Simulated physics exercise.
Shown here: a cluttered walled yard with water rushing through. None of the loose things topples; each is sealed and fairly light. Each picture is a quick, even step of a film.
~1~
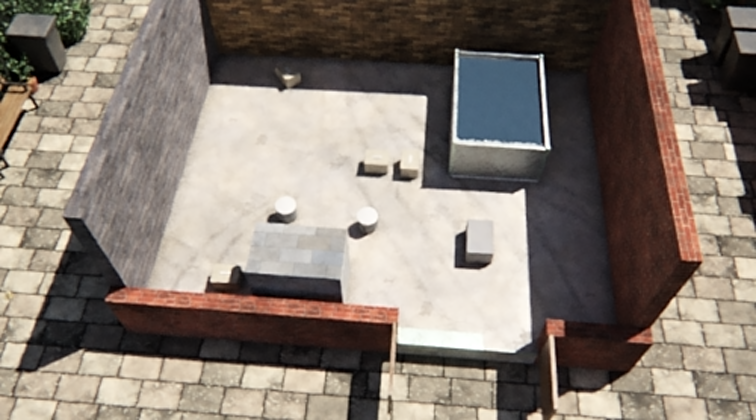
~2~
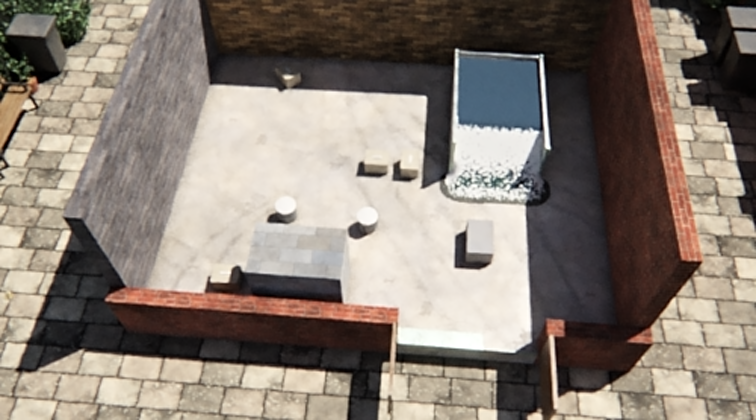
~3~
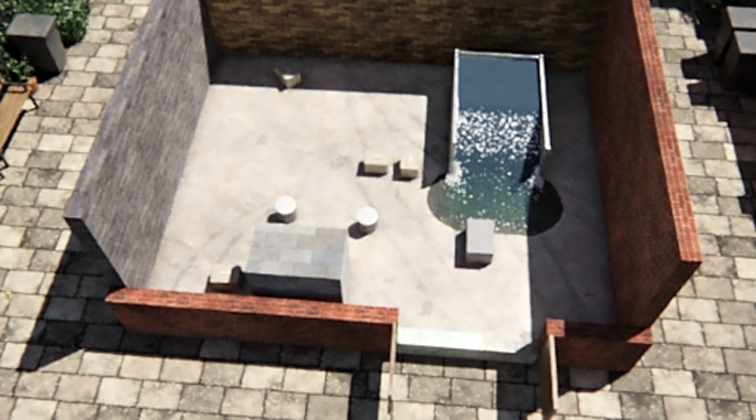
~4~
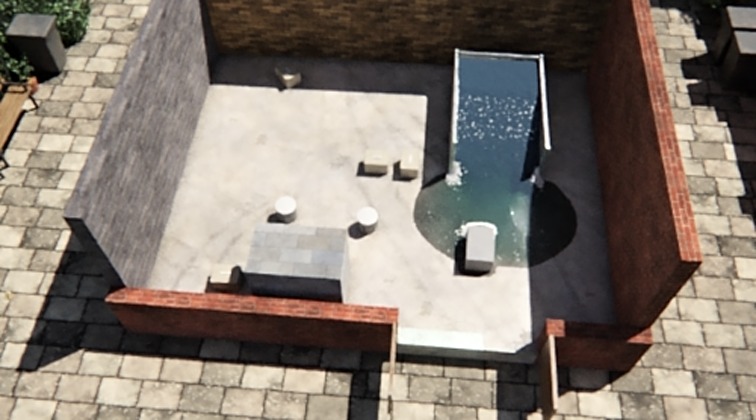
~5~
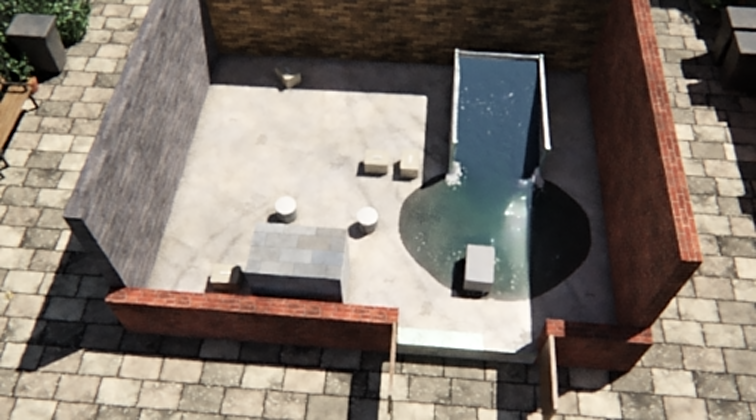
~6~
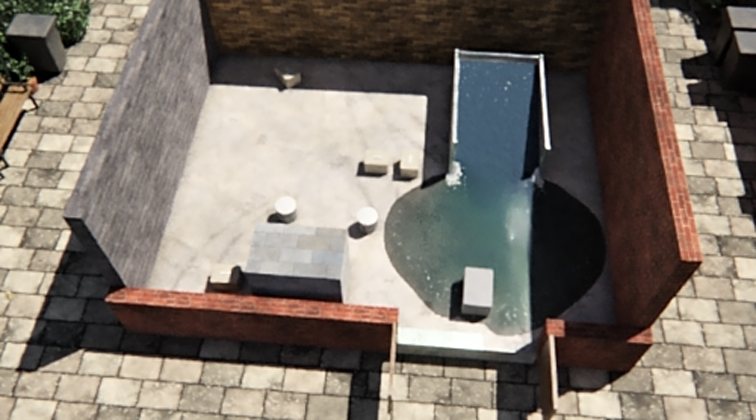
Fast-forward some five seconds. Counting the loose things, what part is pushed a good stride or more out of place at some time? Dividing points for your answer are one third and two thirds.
Answer: A share under one third.
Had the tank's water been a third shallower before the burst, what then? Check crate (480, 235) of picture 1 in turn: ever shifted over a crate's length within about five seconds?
Note - that object: Displaced that much.
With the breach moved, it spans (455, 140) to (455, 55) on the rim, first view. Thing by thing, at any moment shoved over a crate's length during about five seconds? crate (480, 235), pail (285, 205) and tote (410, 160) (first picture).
Each in turn, never travels that far, ends up that far off, ends up that far off.
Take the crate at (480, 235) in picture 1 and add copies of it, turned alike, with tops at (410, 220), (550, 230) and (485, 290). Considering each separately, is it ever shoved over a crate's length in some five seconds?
In turn: Shifted that much, shifted that much, yes.
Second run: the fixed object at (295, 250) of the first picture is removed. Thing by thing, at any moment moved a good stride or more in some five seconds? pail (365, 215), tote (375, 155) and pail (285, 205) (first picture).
So: Did not travel far, then did not travel far, then did not travel far.
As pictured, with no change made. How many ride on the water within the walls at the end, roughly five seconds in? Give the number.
I count 0.
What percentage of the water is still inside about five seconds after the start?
It comes to about 54 parts in a hundred.
A moment on, 1 of 7 are well off their spots; 0 afloat.
Next, 1 of 7 are well off their spots; 0 afloat.
Later, 1 of 7 are well off their spots; 0 afloat.
In the end, 1 of 7 are well off their spots, and 1 have been at some point; 0 afloat.
